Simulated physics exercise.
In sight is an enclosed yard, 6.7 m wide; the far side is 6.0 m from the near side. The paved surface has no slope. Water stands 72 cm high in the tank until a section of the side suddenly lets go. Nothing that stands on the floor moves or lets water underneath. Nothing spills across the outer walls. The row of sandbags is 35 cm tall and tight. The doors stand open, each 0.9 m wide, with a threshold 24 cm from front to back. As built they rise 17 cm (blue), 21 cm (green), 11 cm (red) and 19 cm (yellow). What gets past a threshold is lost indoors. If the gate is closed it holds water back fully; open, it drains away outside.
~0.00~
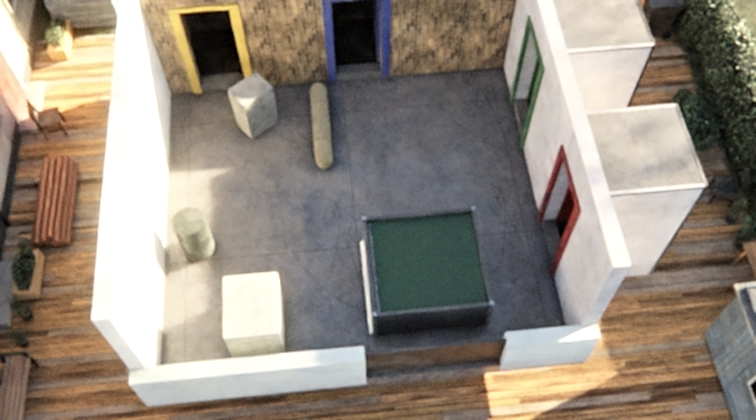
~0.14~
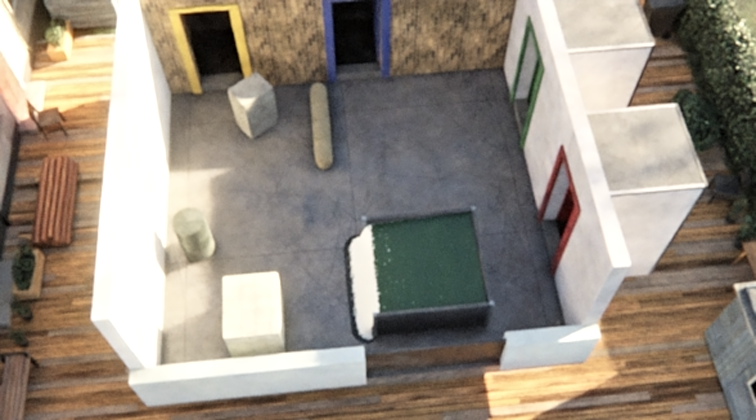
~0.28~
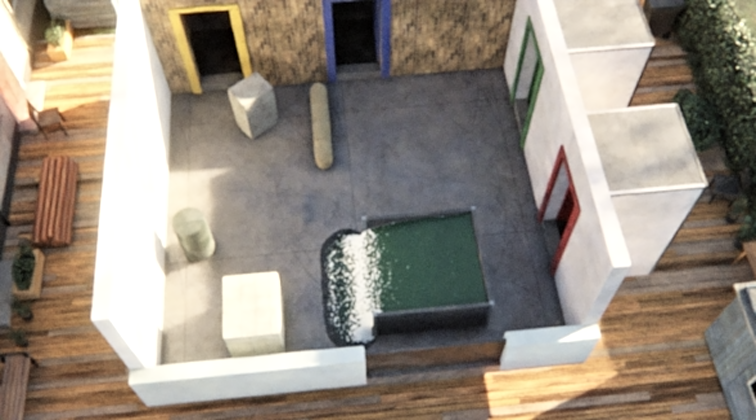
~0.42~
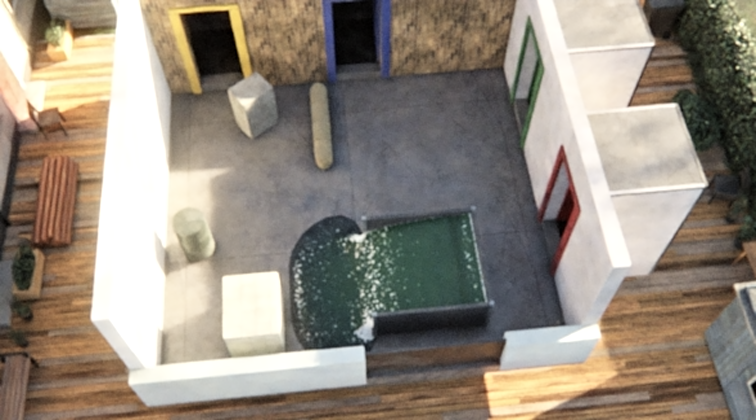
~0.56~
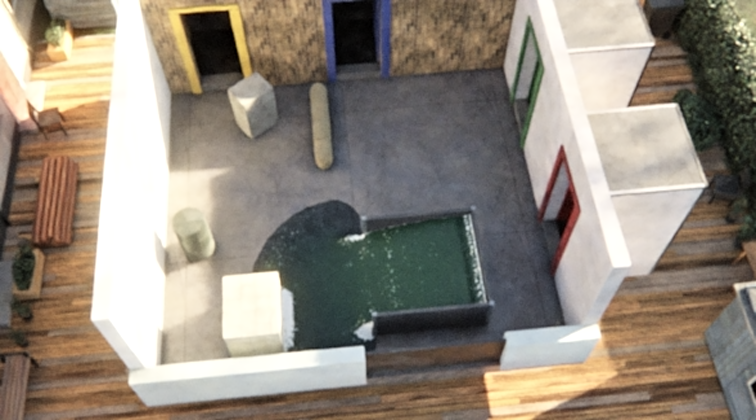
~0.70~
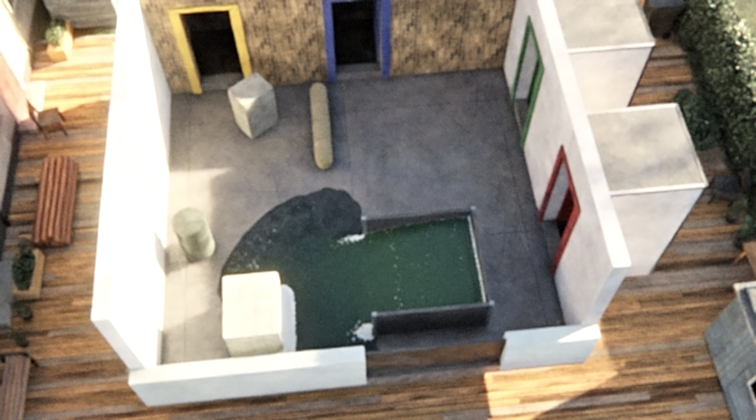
Walled yard with open coloured doorways, green water pouring from the left side of a tank and spreading around a pale block.
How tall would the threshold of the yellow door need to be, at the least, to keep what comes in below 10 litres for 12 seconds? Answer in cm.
About 21 cm.
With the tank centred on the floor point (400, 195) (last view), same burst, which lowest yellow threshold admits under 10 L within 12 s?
Some 18 cm.
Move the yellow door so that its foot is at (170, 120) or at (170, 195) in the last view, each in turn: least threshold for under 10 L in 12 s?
About 19 and 17 cm.
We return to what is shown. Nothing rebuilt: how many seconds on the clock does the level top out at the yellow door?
At about 4.0 s.
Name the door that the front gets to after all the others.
Last comes the green one.
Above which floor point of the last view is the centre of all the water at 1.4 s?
Around (347, 288).
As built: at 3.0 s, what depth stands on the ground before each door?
In cm: Blue 0, green 0, red 0, yellow 13.
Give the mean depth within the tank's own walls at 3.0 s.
About 13 cm.
After 1.4 s water covers 30 % of the floor, deepest (44 cm) near (292, 310); it has not reached the yellow door.
After 3.0 s water covers 45 % of the floor, deepest (38 cm) near (172, 96); 13 cm at the yellow door, 0 litres in over its 19 cm threshold.
After 12.0 s water covers 95 % of the floor, deepest (10 cm) near (206, 380); 7 cm at the yellow door, 20 litres in over its 19 cm threshold.
At the yellow door as built, the water arrived by 2.8 s and peaked near 23 cm at 4.2 s.
Run again over the same 12 s with other heights there, 35 litres in over 17 cm, 6 litres over 23 cm. The limit of 10 litres is kept from about 21 cm up.
